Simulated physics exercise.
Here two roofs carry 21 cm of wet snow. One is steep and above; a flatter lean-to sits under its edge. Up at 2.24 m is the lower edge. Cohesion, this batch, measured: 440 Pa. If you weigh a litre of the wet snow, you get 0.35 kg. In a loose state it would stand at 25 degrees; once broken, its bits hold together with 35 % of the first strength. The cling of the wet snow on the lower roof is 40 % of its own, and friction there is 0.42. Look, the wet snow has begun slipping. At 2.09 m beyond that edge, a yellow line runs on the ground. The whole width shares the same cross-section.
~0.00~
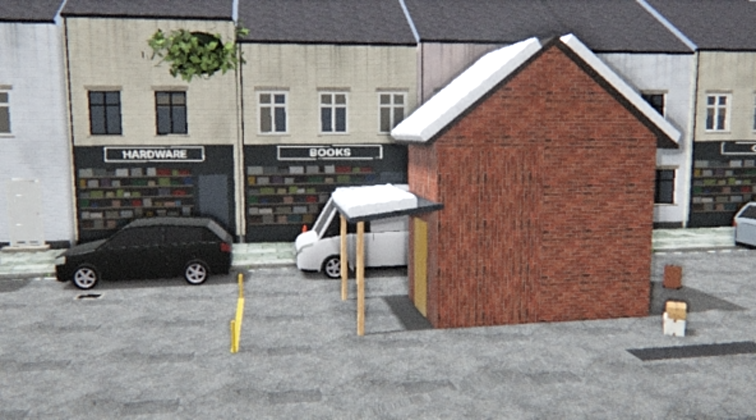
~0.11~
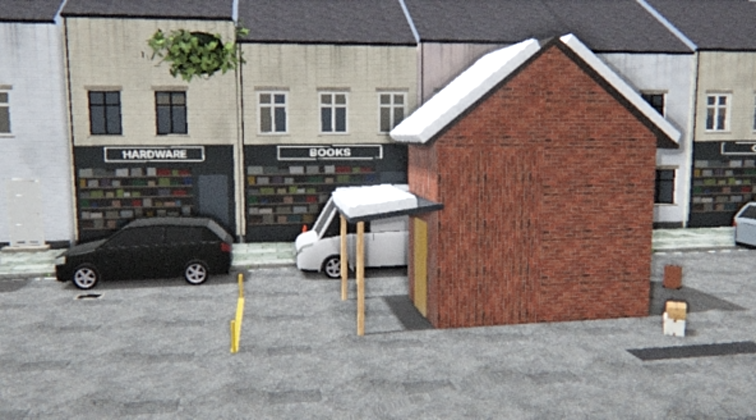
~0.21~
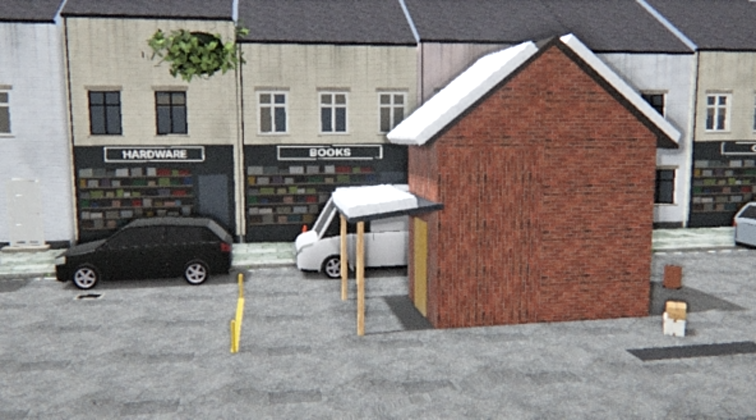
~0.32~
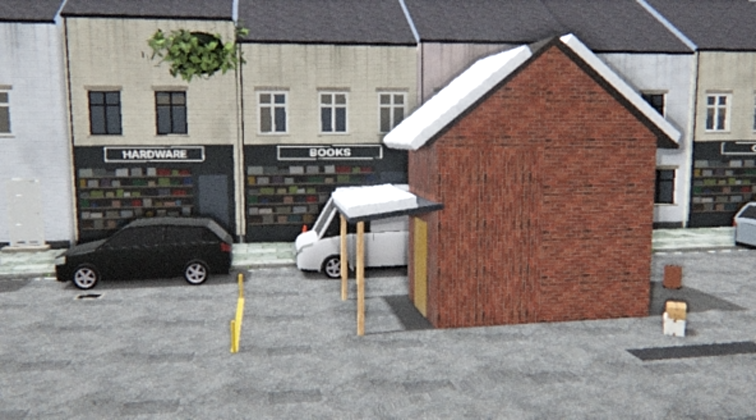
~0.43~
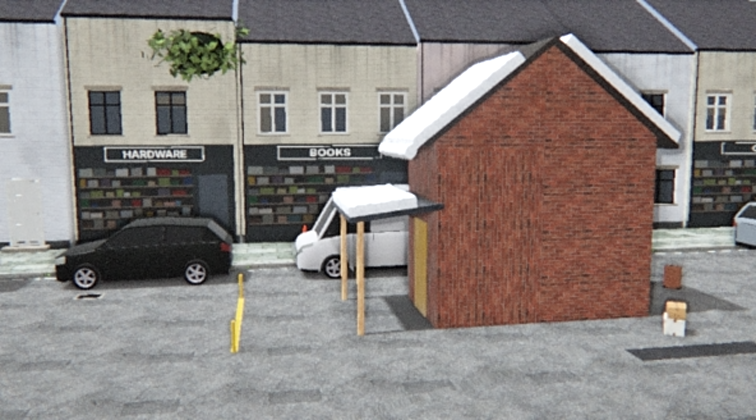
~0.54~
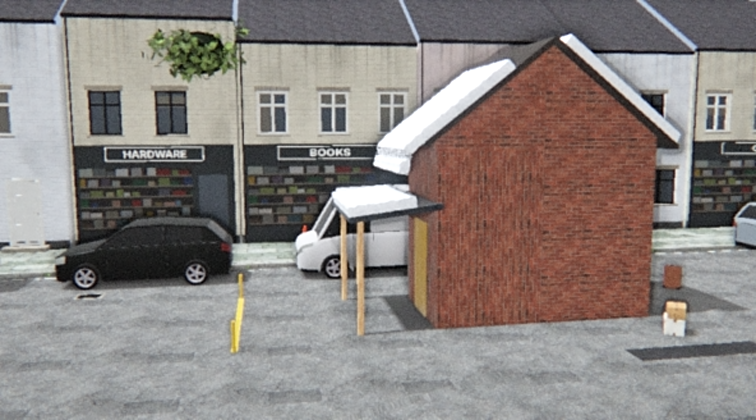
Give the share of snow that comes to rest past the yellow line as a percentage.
Roughly 33 percent.
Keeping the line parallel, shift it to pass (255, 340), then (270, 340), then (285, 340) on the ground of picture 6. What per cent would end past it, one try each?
Roughly 40 %, then 50 %, then 55 %.
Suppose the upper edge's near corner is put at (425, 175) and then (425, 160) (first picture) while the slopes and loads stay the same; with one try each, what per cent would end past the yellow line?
3 %, then 20 %.
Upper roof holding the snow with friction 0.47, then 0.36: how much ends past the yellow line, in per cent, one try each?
14 %, then 20 %.
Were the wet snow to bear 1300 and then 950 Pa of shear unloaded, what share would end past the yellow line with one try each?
6 in a hundred, followed by 16 in a hundred.
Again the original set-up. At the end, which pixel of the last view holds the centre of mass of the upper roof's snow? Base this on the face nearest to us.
It sits close to (243, 311) in the last view.
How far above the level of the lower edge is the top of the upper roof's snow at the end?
About 0.5 m above the lower edge.
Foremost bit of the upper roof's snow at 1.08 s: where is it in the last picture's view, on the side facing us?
Position: About (333, 212).
By 1.08 s, none is below the lower edge and 0 % is past the line.
By 1.72 s, 60 % is below the lower edge and 0 % is past the line.
By 2.36 s, 66 % is below the lower edge and 33 % is past the line.
By 3.00 s, 66 % is below the lower edge and 33 % is past the line.
By 3.10 s, at the end, 66 % is below the lower edge and 33 % is past the line.
